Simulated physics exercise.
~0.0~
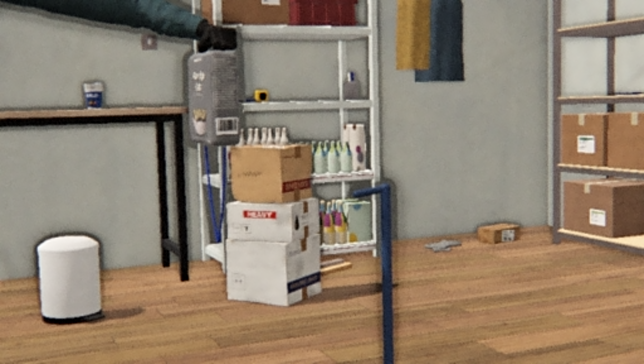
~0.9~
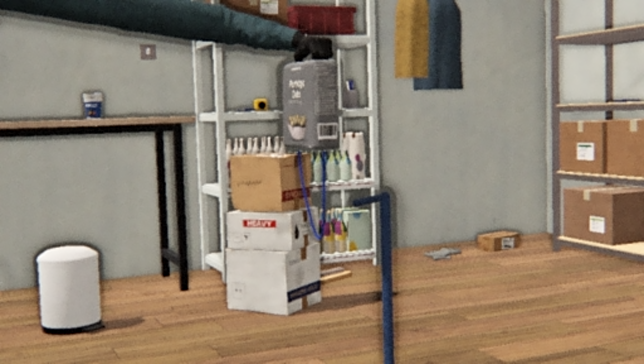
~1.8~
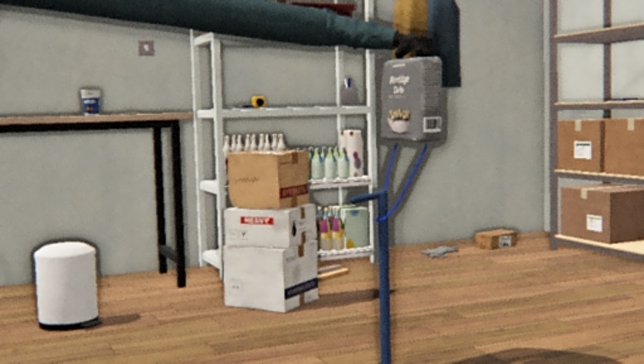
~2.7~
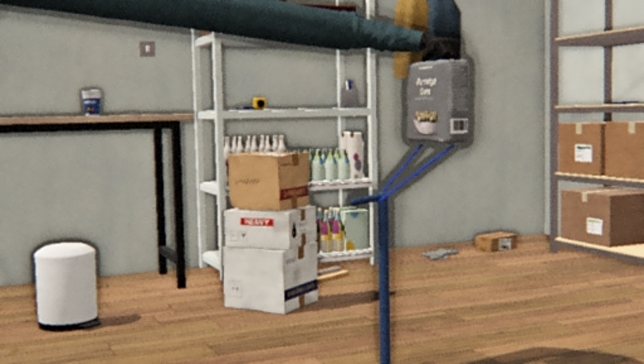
A storeroom with a wooden floor and pale grey walls is seen from the front through a slightly swaying hand-held camera. A blue post with a short arm at its top stands in the foreground, with stacked boxes and white shelves behind it, a white bin on the left and brown cartons on the right. A dark green sleeved arm reaches in from the upper left, carrying a grey bag upright to the right, a blue loop hanging below it. The bag passes over the post, and the loop catches on it. The loop pulls tight at a slant, jerking the bag back, and the hand stops with the bag held just past the post.
